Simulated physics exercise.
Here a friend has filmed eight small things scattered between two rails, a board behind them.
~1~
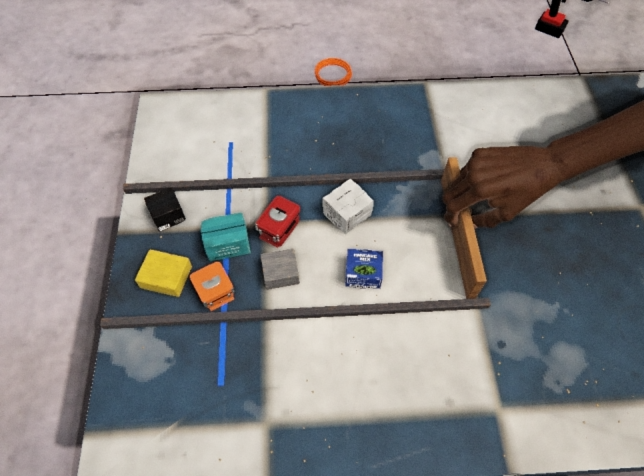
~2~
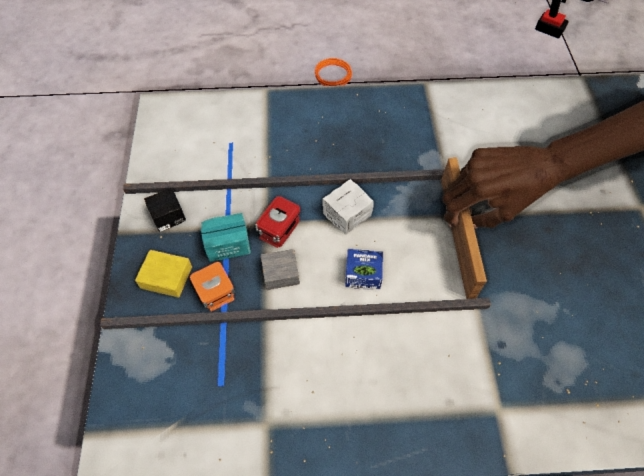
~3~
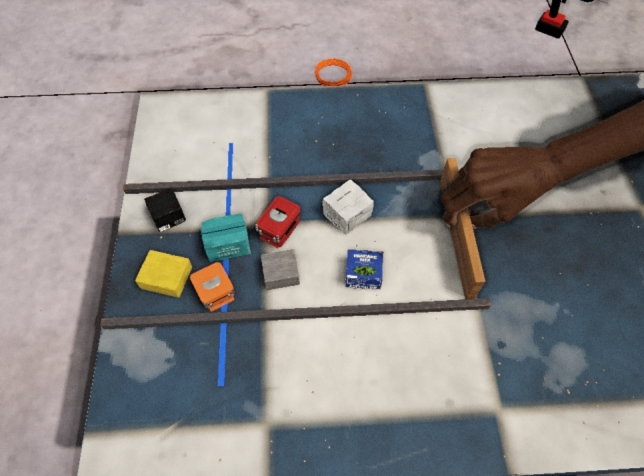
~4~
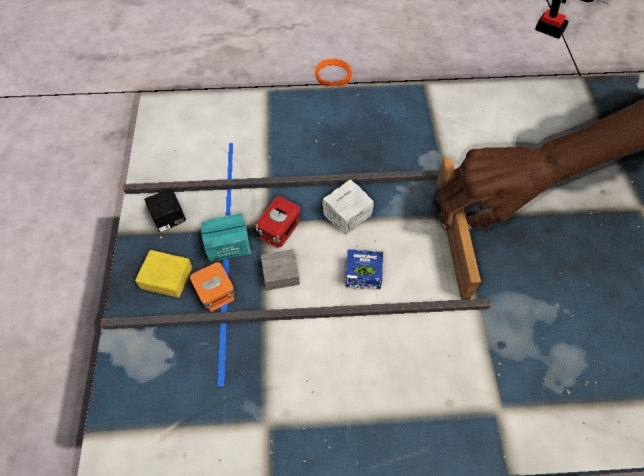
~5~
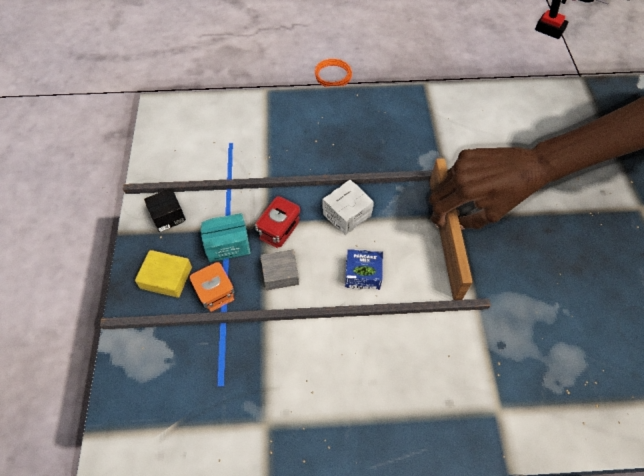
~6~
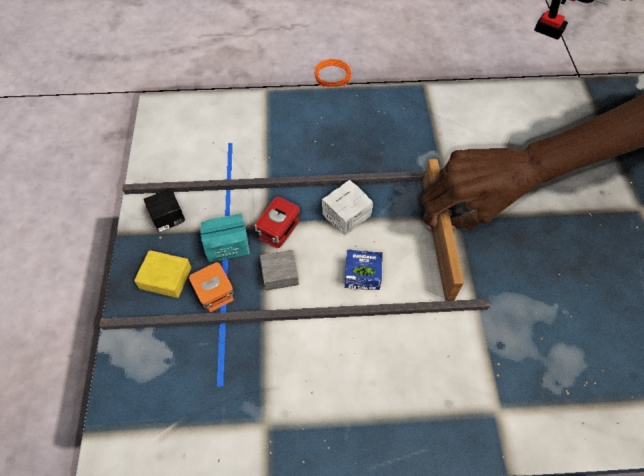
Hand sliding a wooden board slightly left between two rails, while eight small boxes and blocks lie still ahead of it.
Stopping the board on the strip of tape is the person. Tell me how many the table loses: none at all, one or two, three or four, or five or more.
The table loses none at all.
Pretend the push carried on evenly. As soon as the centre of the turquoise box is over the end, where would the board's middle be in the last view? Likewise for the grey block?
I'd put it close to (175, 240), and close to (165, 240) for the other one.
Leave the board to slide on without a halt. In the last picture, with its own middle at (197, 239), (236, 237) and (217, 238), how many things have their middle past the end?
The counts are 1, 0 and 0, in that order.
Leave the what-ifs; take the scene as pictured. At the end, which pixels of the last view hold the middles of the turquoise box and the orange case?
The turquoise box at (151, 233), the orange case at (163, 295).
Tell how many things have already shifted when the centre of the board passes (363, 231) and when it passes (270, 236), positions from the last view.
2, then 7.
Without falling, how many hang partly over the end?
Counting them gives 1.
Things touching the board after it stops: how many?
The number is 3.
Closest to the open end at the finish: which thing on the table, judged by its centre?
Result - the yellow block.
Early on, none off yet; black box at rest near (165, 210); yellow block at rest near (164, 274); orange case at rest near (213, 287).
A while later, none off yet; black box at rest near (165, 210); yellow block at rest near (164, 274); orange case moving near (203, 290).
Finally, the number that fall off is zero.
